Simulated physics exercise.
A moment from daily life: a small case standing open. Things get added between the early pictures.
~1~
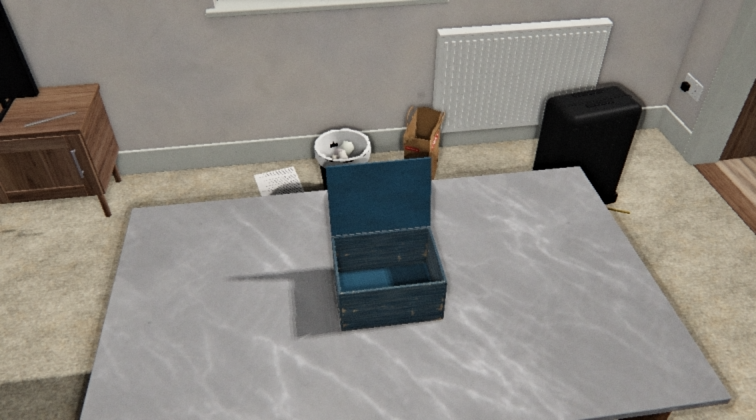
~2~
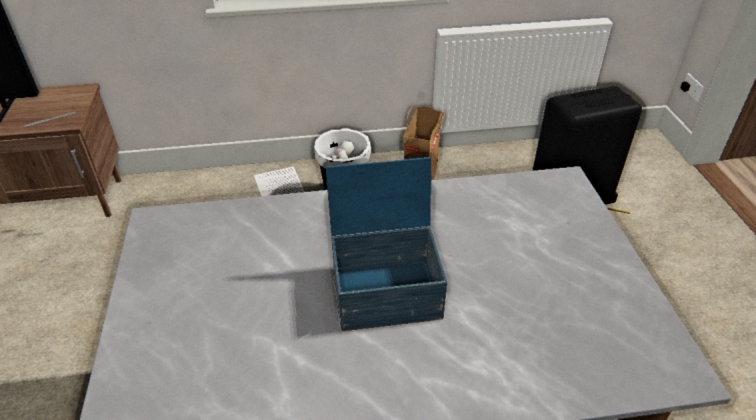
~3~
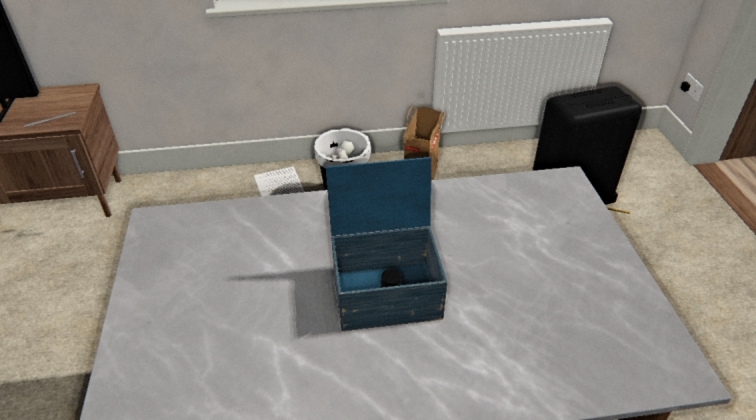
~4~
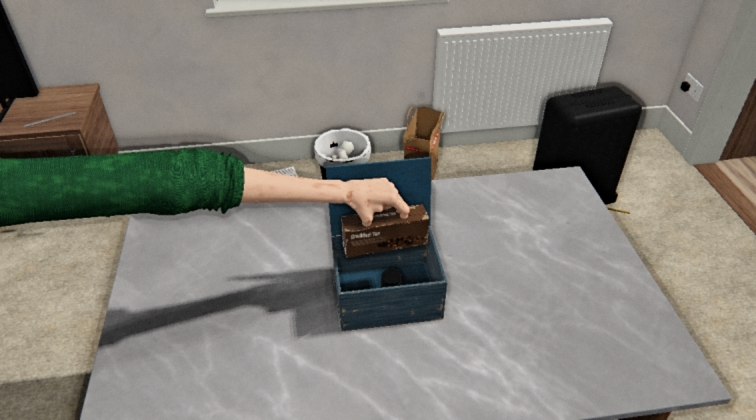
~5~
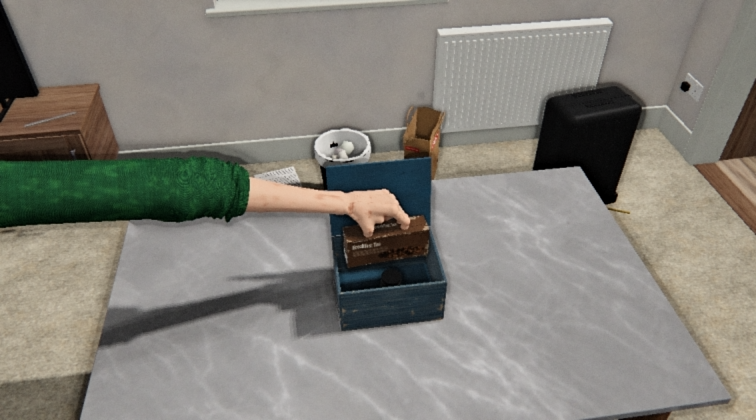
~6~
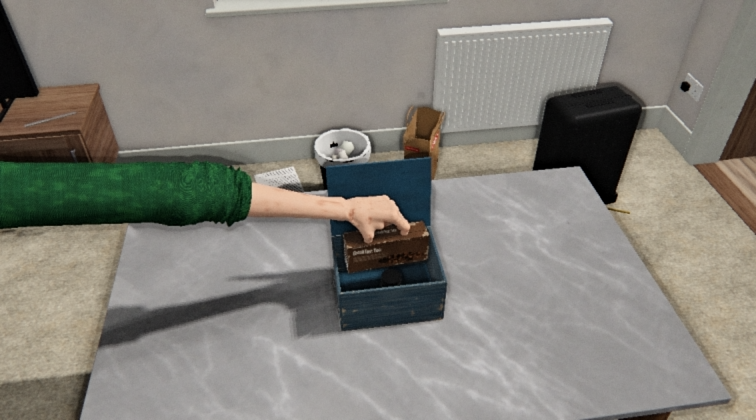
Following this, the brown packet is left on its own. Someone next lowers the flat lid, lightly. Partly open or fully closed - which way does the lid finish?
Fully closed.
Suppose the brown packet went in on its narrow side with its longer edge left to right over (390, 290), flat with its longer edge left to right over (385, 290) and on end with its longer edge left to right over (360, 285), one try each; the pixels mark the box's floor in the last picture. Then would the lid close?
In order: The lid fits down, then fits down, then gets blocked.
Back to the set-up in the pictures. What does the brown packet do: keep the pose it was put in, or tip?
At the finish the brown packet holds its orientation.
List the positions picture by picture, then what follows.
In the first picture, the last thing is not in view yet.
In the second picture, the last thing is not in view yet.
In the third picture, the last thing is not in view yet.
In the fourth picture, on its way; brown packet (385, 231).
In the fifth picture, on its way; brown packet (386, 241).
In the sixth picture, in place under the hand; brown packet (386, 247).
Then, 0.30 s later than the last frame, brown packet moved a little near (386, 273).
Then, 1.40 s later than the last frame, lid 72° above the rim; brown packet moved a little near (386, 274).
Then, 1.80 s later than the last frame, lid 45° above the rim; brown packet moved a little near (386, 274).
Then, 2.20 s later than the last frame, lid 12° above the rim; brown packet moved a little near (386, 274).
When it is over, lid shut; moved from the start, brown packet; black shaker as before. End places, in pixels of the last picture, brown packet near (386, 274).
